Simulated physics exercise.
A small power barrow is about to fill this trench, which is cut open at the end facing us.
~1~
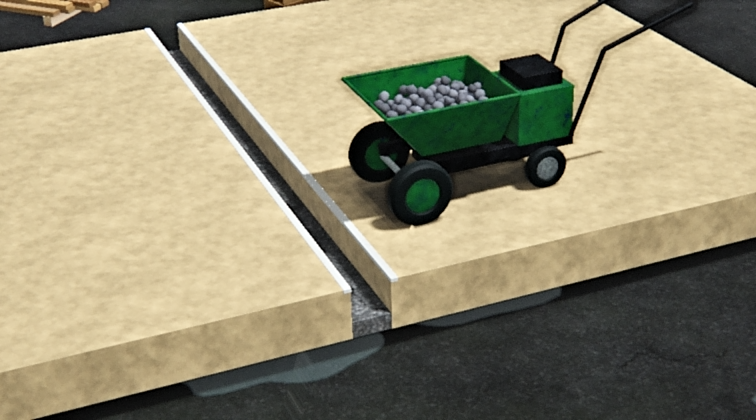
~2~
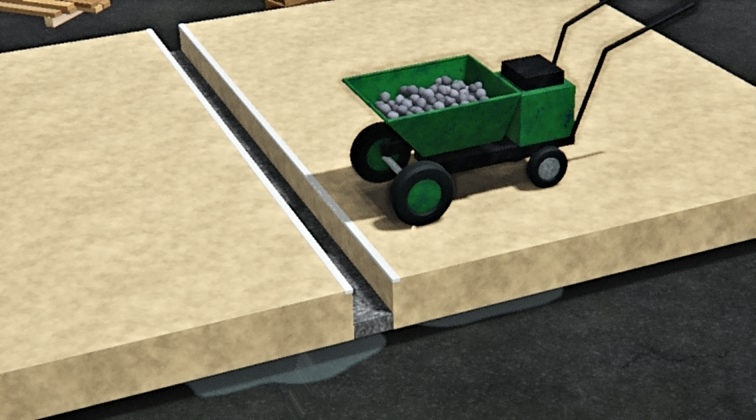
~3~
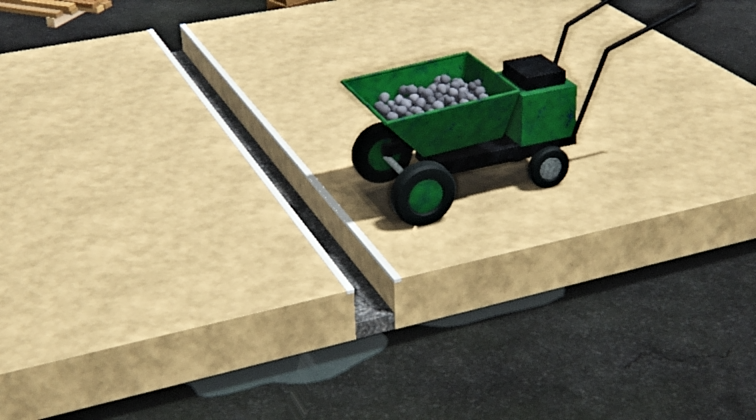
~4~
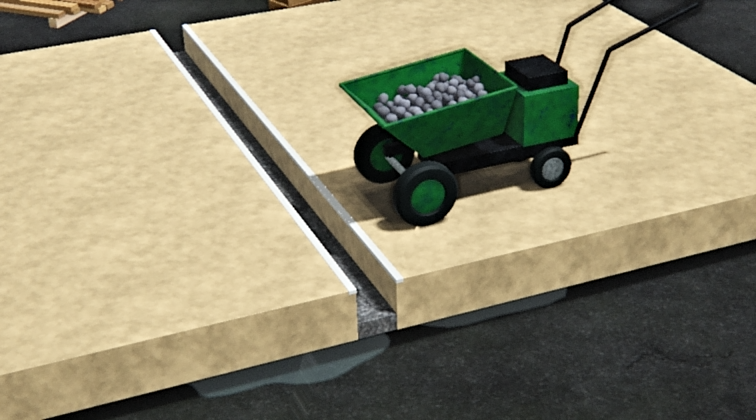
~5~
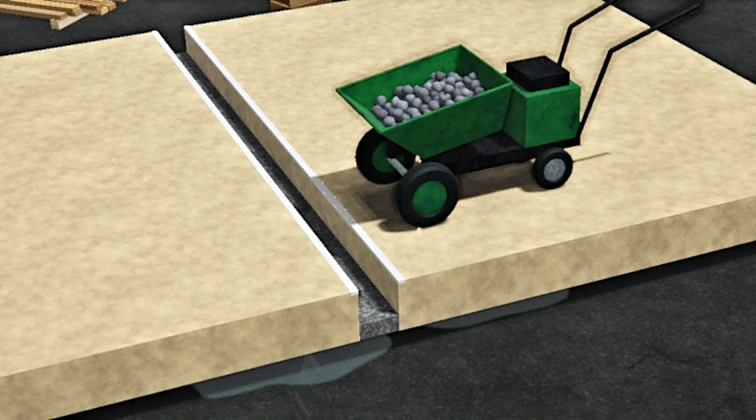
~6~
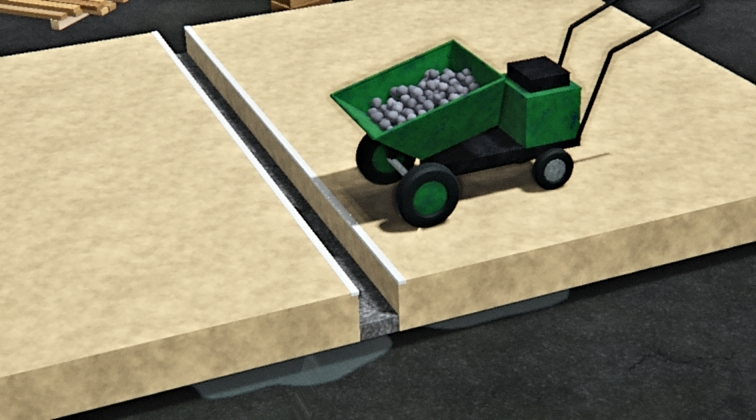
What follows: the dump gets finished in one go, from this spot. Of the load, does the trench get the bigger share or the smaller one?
The smaller one.
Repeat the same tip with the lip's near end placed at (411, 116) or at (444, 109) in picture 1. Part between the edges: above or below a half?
Lab note - position 1: A majority share; position 2: A majority share.
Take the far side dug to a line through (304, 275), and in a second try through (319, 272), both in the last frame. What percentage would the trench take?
First try: About 90 %; second try: About 70 %.
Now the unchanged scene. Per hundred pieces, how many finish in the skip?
About 0 per cent.
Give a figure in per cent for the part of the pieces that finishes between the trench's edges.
Roughly 35 percent.
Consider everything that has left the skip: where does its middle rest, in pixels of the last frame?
Near (288, 226), more or less.
Just after the last frame, skip tipped steeply; every one in the skip.
A moment on, skip tipped steeply; the larger part in the skip; just a few in or heaped over the trench; about a tenth beyond it; just a few falling.
Further on, skip tipped right over; roughly a quarter in the skip; roughly a quarter in or heaped over the trench; roughly two thirds beyond it.
When it is over, skip tipped right over; just a few in the skip; roughly a third in or heaped over the trench; roughly two thirds beyond it.
